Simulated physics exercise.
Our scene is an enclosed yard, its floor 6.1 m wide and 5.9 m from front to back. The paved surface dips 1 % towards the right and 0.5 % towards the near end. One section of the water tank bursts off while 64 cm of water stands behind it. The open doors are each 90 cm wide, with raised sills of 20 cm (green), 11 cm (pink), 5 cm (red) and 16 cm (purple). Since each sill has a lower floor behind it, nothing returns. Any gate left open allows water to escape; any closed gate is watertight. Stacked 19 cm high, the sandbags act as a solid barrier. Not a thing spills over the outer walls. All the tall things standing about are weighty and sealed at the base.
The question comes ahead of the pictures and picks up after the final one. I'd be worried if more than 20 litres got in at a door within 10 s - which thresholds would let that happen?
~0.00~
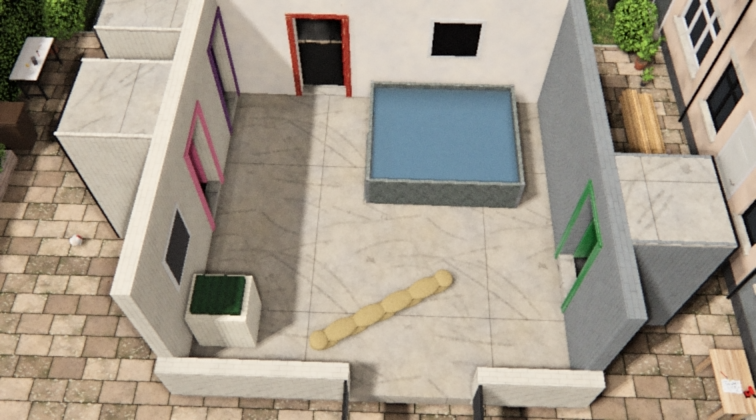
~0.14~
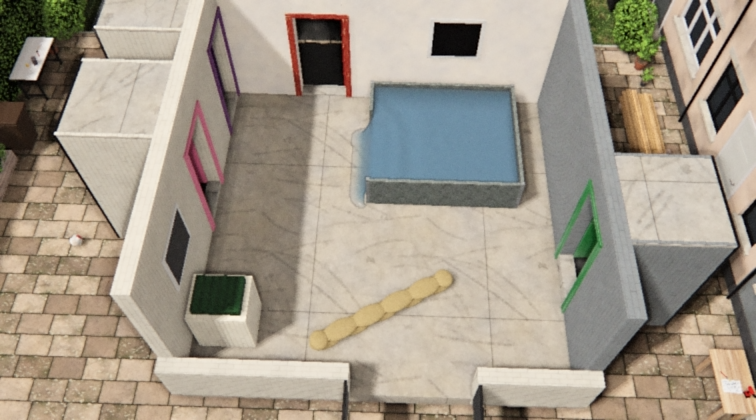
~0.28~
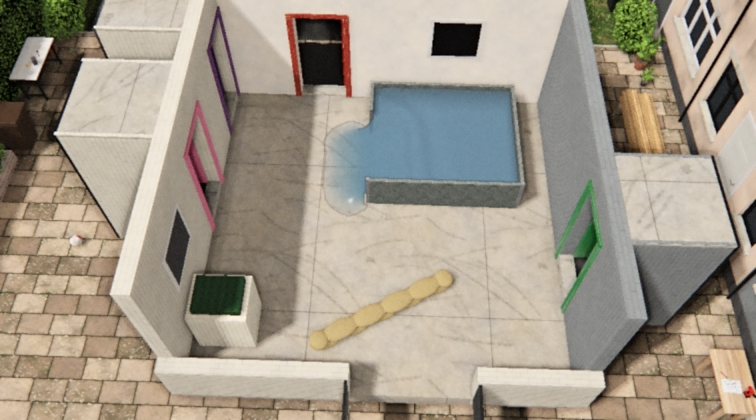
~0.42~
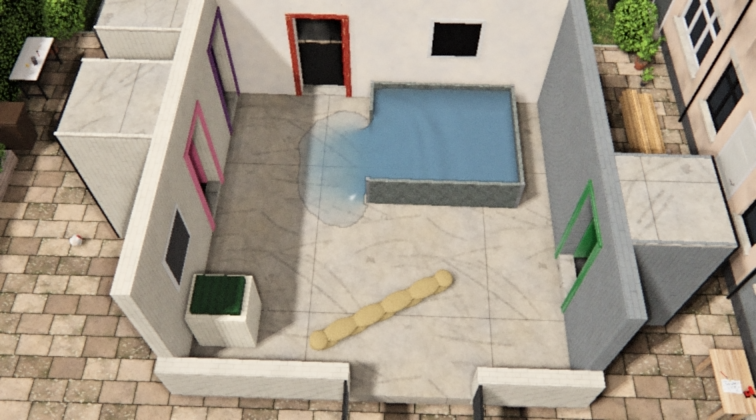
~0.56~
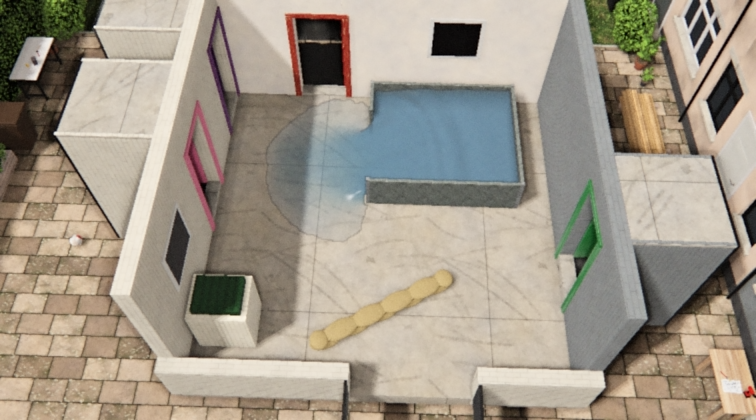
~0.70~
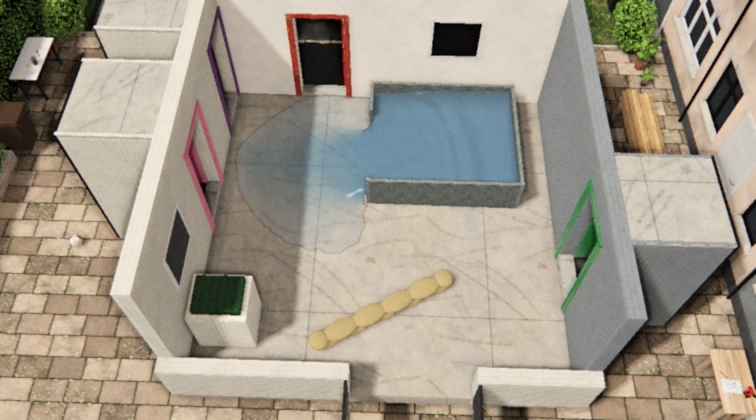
My prediction: The green door stops short of the limit. The pink door overruns the limit. The red door overruns the limit. The purple door overruns the limit.
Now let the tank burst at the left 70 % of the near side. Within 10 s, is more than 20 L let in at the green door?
So for green: No.
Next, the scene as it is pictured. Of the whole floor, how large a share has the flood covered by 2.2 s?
40 %.
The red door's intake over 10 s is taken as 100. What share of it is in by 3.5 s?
Fraction in by then: Around 15 per cent.
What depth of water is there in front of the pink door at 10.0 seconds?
I'd put it near 10.0 cm.
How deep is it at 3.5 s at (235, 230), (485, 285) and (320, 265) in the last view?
Around 22 cm, 0 cm and 4 cm.
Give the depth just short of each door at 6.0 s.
In centimetres, the green door has 0, the pink door 17, the red door 8 and the purple door 12.
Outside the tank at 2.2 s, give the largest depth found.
Max depth: About 38 centimetres.
After 1.4 s water covers 35 % of the floor and is deepest (34 cm) near (225, 169); green door not reached, pink door 28 cm at the sill, 20 L in, red door 4 cm at the sill, 1 L in, purple door 22 cm at the sill, 1 L in.
After 2.2 s water covers 40 % of the floor and is deepest (38 cm) near (222, 301); green door not reached, pink door 31 cm at the sill, 107 L in, red door 2 cm at the sill, 1 L in, purple door 31 cm at the sill, 26 L in.
After 3.5 s water covers 50 % of the floor and is deepest (33 cm) near (187, 373); green door not reached, pink door 25 cm at the sill, 239 L in, red door 10 cm at the sill, 11 L in, purple door 28 cm at the sill, 102 L in.
After 6.0 s water covers 85 % of the floor and is deepest (22 cm) near (234, 291); green door not reached, pink door 17 cm at the sill, 314 L in, red door 8 cm at the sill, 34 L in, purple door 12 cm at the sill, 139 L in.
After 10.0 s water covers 95 % of the floor and is deepest (18 cm) near (564, 386); green door 11 cm at the sill, 0 L in, pink door 10 cm at the sill, 339 L in, red door 8 cm at the sill, 80 L in, purple door 8 cm at the sill, 139 L in.
